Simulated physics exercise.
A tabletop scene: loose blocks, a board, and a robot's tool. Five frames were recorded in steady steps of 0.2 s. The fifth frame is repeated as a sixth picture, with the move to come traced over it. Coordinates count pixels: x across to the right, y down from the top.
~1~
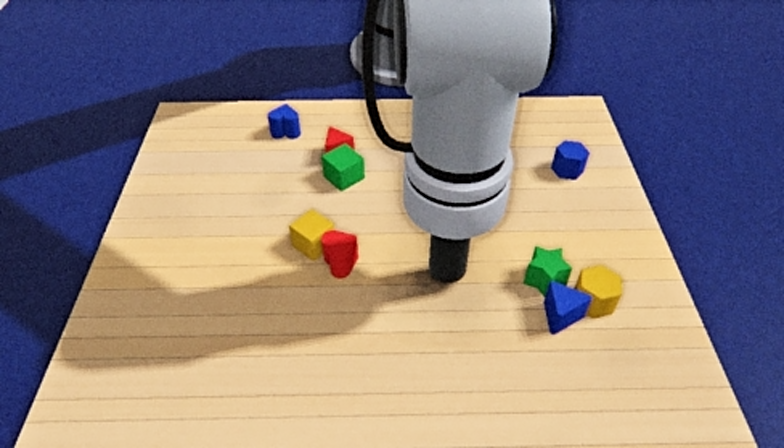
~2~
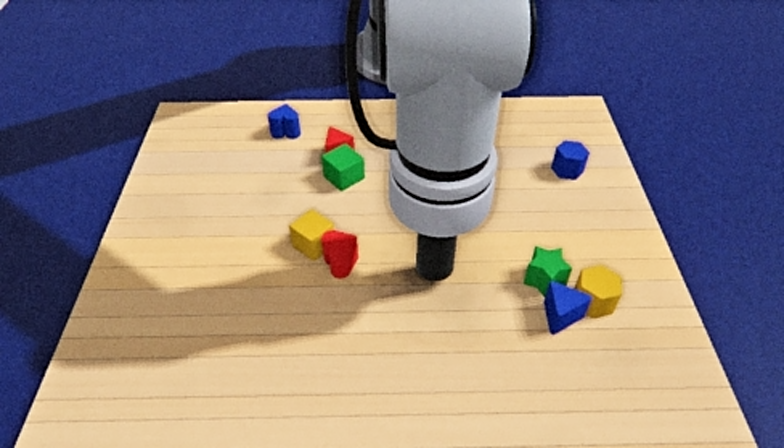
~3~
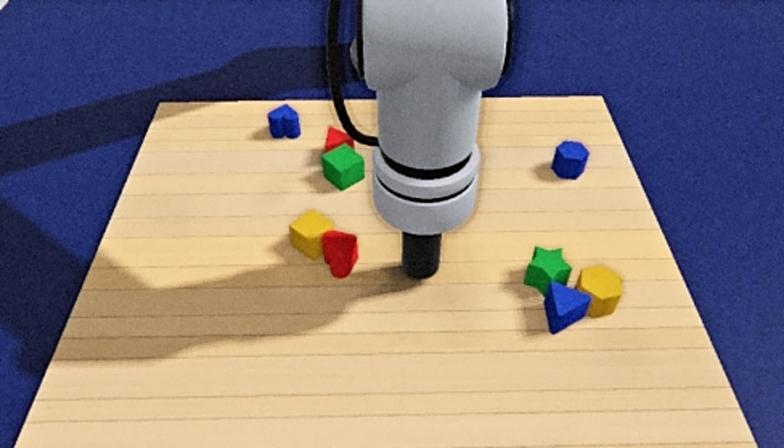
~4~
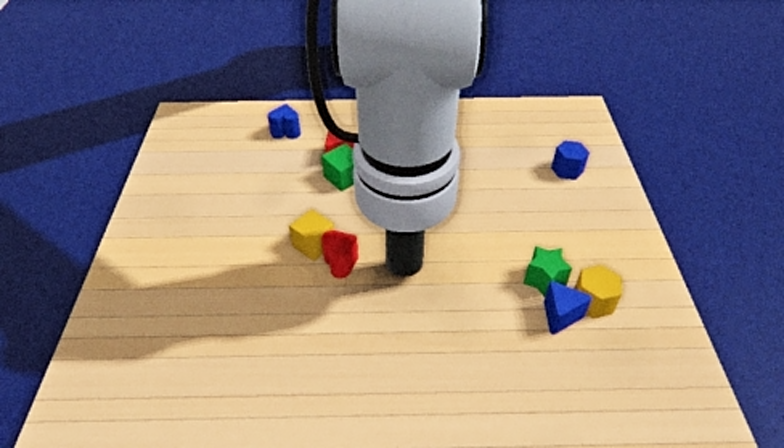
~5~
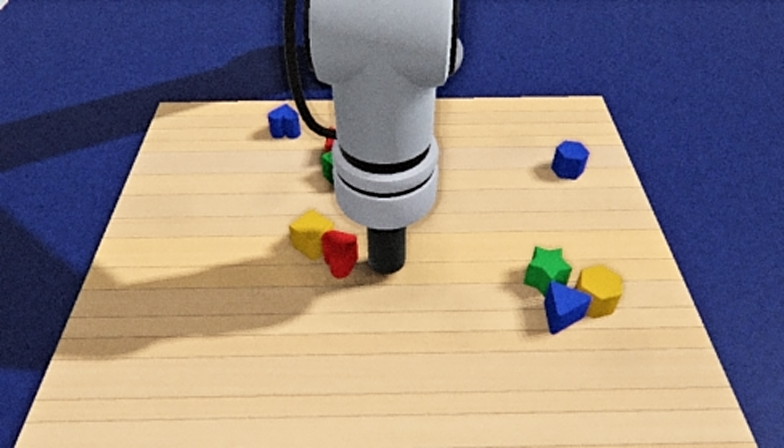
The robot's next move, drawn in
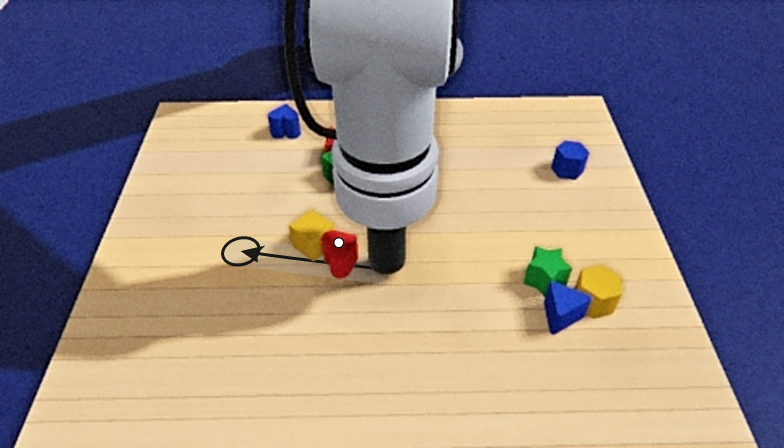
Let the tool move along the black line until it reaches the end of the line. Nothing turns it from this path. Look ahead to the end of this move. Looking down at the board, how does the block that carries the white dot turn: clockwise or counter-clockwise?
Looking down: Anticlockwise.
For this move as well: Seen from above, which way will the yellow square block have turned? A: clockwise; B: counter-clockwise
It's A.
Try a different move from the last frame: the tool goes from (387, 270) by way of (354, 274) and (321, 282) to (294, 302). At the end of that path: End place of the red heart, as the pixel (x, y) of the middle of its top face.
(293, 244)
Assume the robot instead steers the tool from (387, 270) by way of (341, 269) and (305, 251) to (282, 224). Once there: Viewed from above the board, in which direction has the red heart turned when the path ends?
Twists anticlockwise.
The line goes in a line from (387, 270) to (241, 251); the dot is on the red heart.
On the path given first. One third of the way, tool (336, 254); yellow square block (300, 220), turned 30° clockwise; red heart (301, 244), turned 30° anticlockwise.
Two thirds of the way, tool (285, 248); yellow square block (289, 212), turned 55° clockwise; red heart (249, 246), turned 55° anticlockwise.
At the end, tool (238, 242); yellow square block (288, 211), turned 60° clockwise; red heart (207, 250), turned 80° anticlockwise.
